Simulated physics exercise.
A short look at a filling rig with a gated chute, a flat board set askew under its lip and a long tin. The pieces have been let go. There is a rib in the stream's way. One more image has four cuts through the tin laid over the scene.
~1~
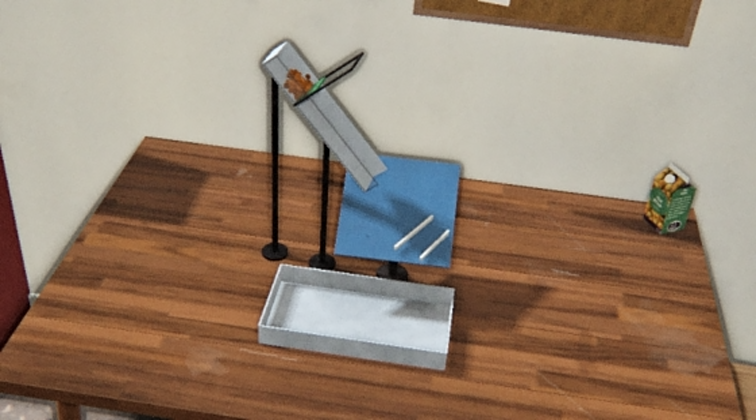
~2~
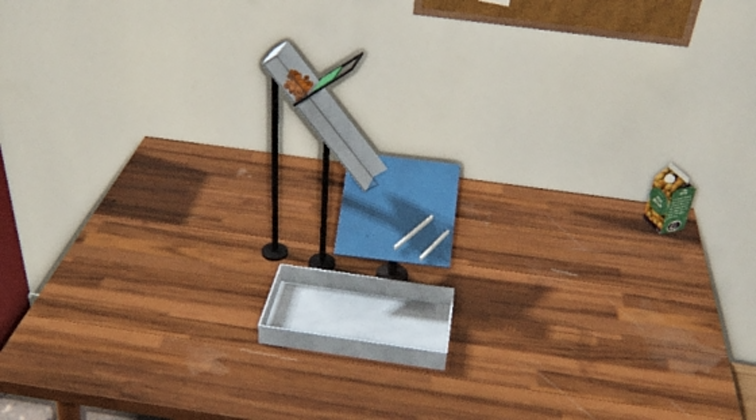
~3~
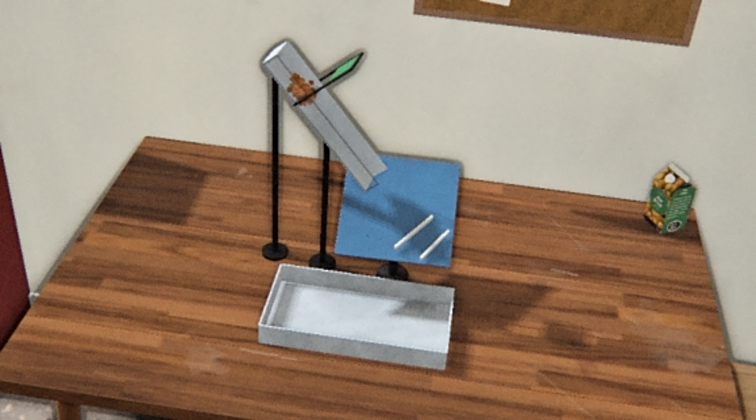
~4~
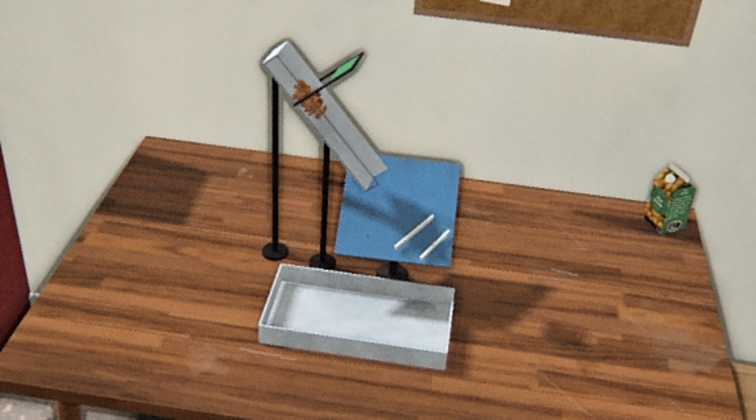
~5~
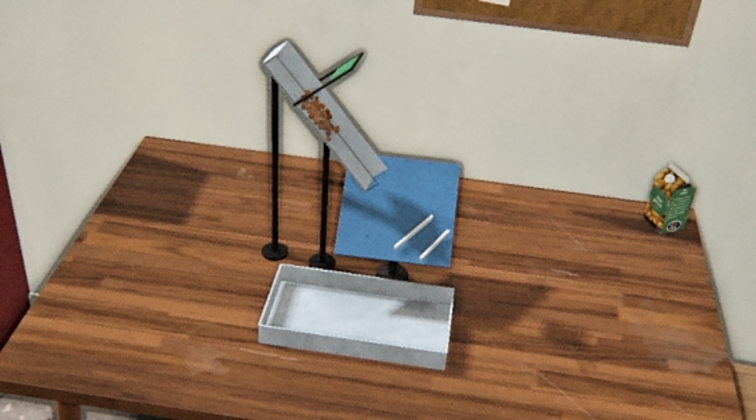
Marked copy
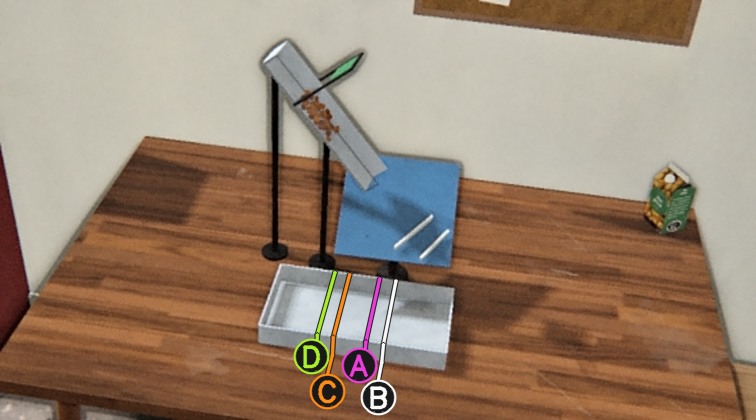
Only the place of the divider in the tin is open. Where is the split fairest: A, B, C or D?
I would pick line A.
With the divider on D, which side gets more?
The right side.
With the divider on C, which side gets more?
Right.
On the marked copy, line A crosses the front rim at (366, 341); line B crosses the front rim at (383, 343); line C crosses the front rim at (333, 336); line D crosses the front rim at (317, 334).
With A, of what is caught, roughly half on the left of the divider, roughly half on the right.
With B, of what is caught, almost all on the left of the divider, about a tenth on the right.
With C, of what is caught, not one piece on the left of the divider, every piece on the right.
With D, of what is caught, not one piece on the left of the divider, every piece on the right.
